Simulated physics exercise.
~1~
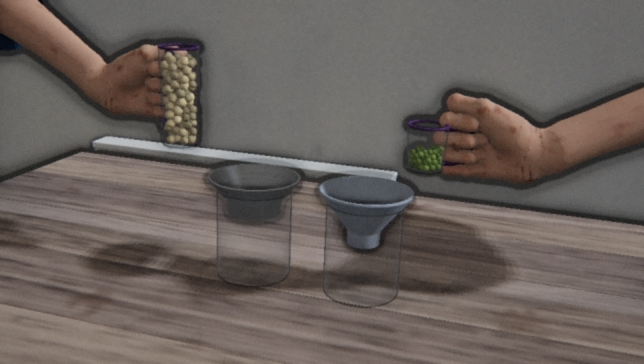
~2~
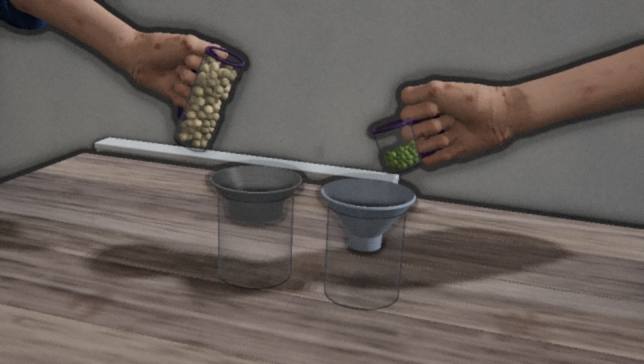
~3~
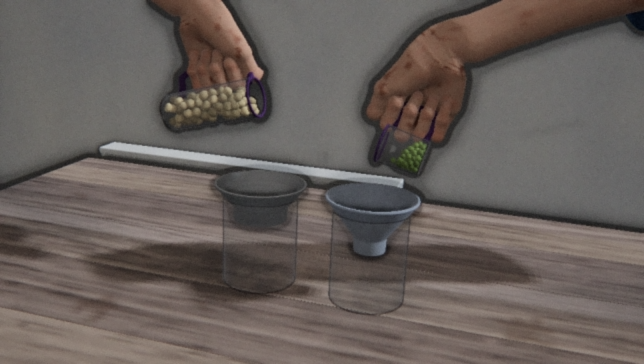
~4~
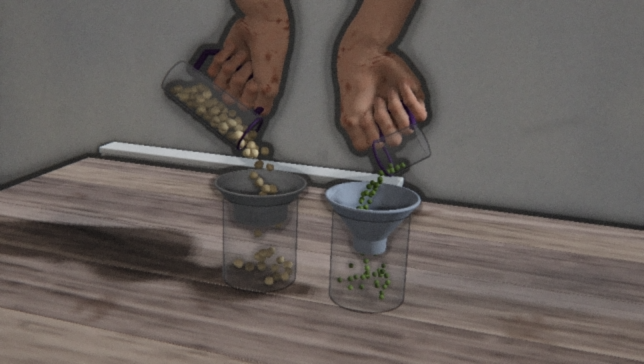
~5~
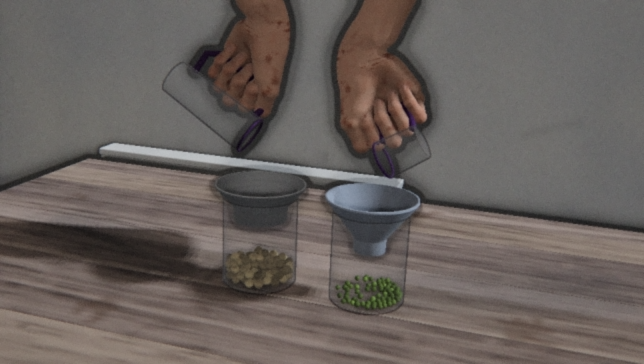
The clip shows two hands tipping a larger cup of pale, round pieces on the left and a smaller cup of green ones on the right over funnels set in clear jars, until both cups are empty and all the pieces rest in the jars.
